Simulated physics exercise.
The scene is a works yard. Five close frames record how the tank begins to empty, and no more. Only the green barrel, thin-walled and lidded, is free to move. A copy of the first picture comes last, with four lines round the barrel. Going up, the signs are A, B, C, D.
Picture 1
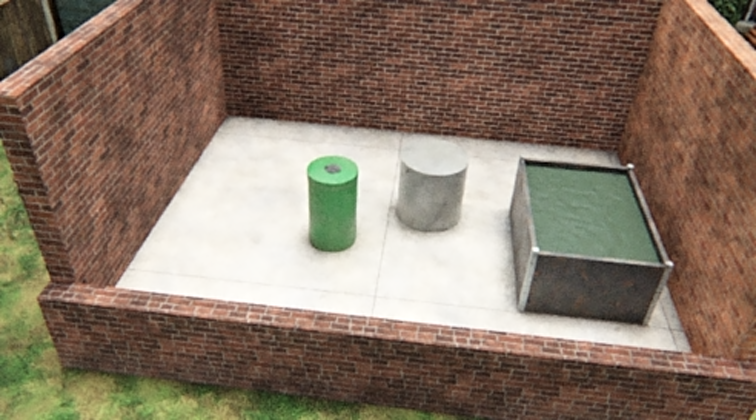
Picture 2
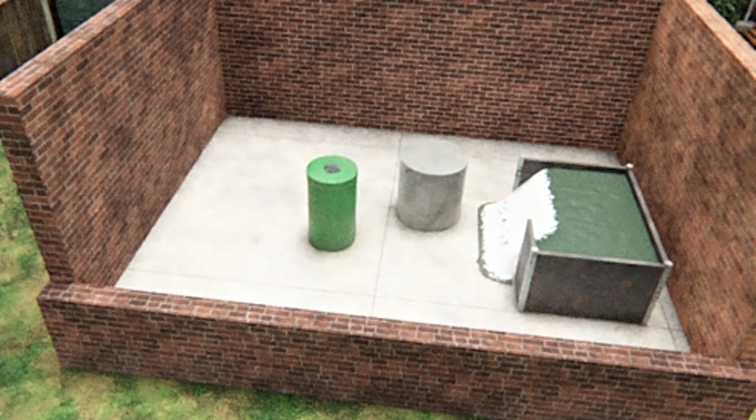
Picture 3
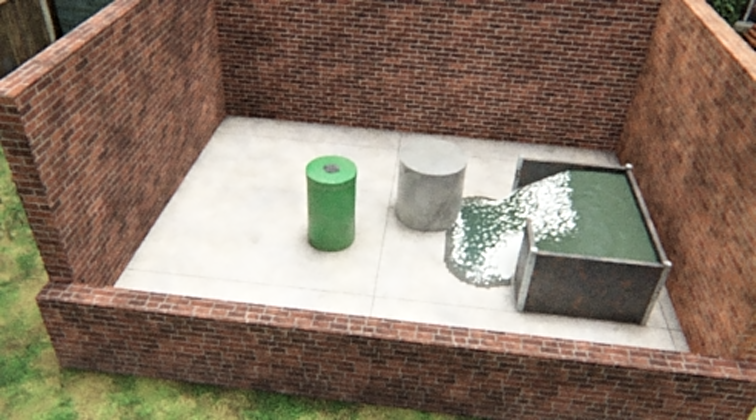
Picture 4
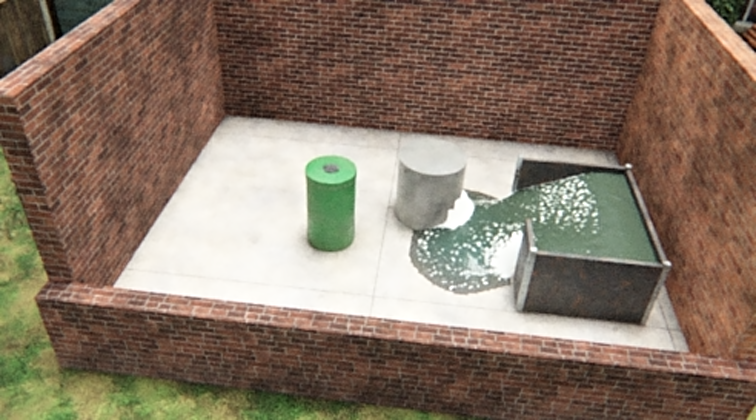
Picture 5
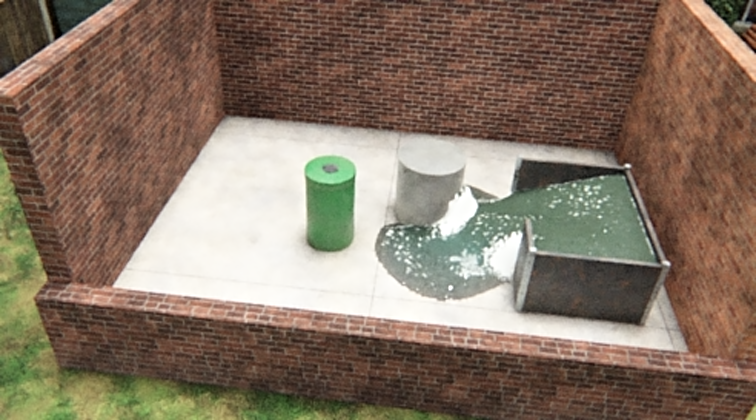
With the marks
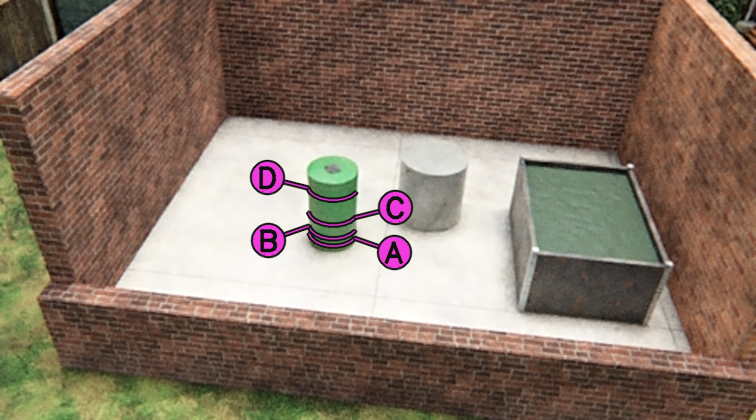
Brick-walled yard with green water pouring from an open-sided tank, foaming past a grey cylinder and spreading left across the pale floor.
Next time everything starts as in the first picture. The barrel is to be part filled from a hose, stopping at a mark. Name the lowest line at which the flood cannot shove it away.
C is the one.
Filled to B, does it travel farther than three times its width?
No.
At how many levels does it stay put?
Two.
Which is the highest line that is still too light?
The answer is B.
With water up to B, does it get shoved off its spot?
Yes, it does.
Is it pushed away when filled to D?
No, not at all.
In magenta, A at (329, 246); B at (328, 238); C at (328, 225); D at (328, 200); from the bottom up A, B, C, D.
For line A, it is pushed about 3 times its own width away.
For line B, it is pushed about its own width away.
For line C, it does not move.
For line D, it does not move.
